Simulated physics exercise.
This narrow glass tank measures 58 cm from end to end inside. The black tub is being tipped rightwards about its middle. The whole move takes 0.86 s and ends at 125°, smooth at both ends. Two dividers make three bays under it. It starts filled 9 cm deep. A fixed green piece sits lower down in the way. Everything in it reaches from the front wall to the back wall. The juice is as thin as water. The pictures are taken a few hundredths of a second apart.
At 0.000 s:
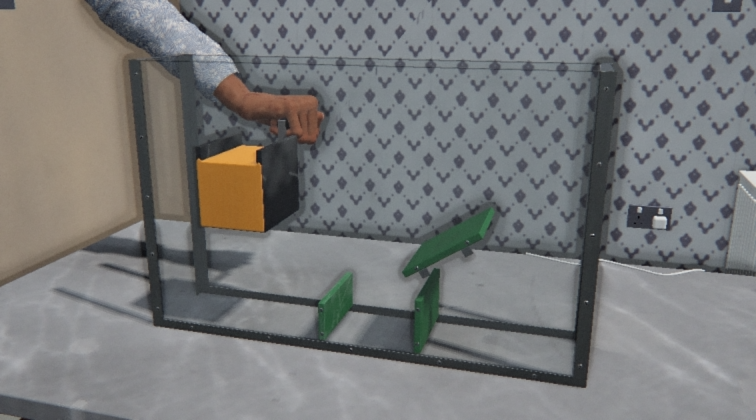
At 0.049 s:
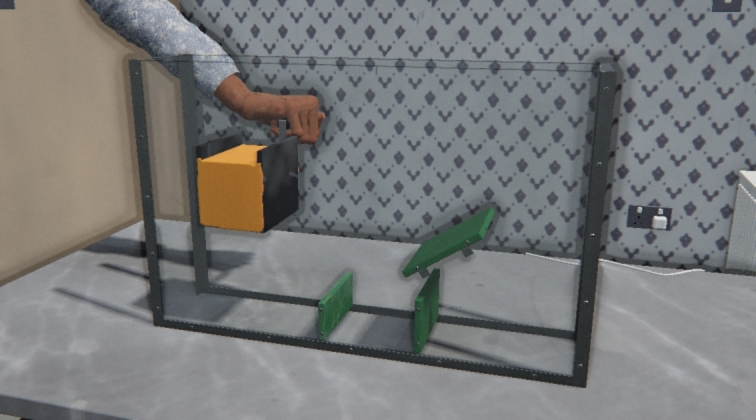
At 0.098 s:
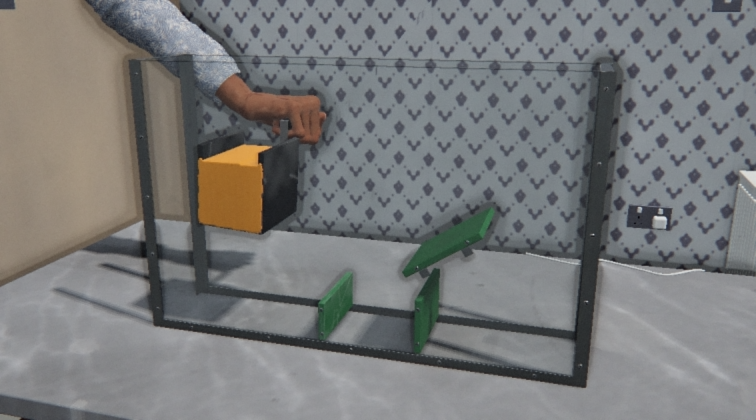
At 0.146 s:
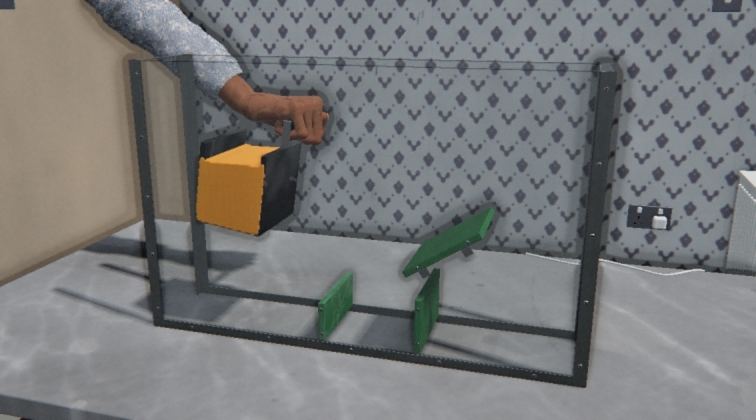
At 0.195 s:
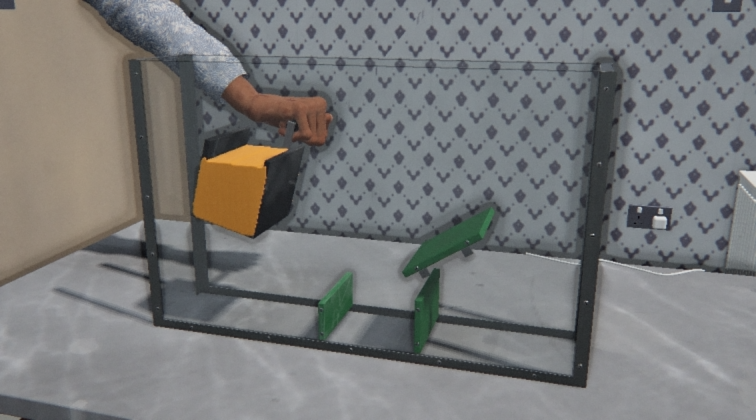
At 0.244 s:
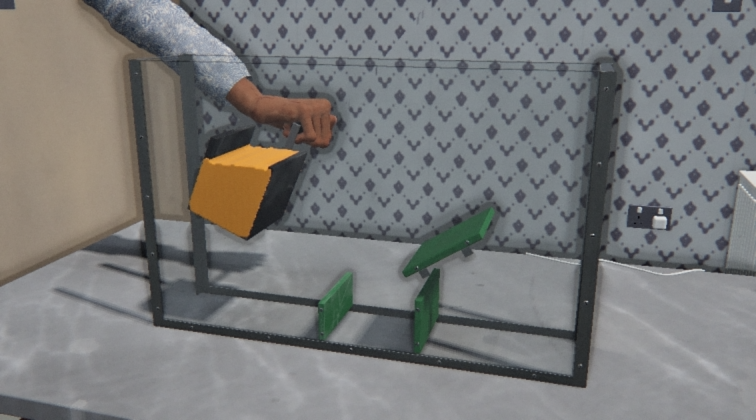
A black tub with an orange front, held by a hand reaching in from the upper left, tips gradually rightwards, barely at first and then more clearly, while the camera stays still. It hangs inside the left of a dark, clear-sided frame, above two upright green dividers and a slanted green panel. The frame stands on a grey tabletop before patterned wallpaper, seen from the front and slightly above.
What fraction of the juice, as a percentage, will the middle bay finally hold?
Roughly 30 per cent ends in the middle bay.
After 0.43 s 100 per cent has yet to come down; below, left 0, middle 0, right 0.
After 0.66 s 66 per cent has yet to come down; below, left 13, middle 21, right 0.
After 0.96 s 14 per cent has yet to come down; below, left 59, middle 27, right 0.
In the end the left bay holds 70, the middle 30 and the right 0 per cent.
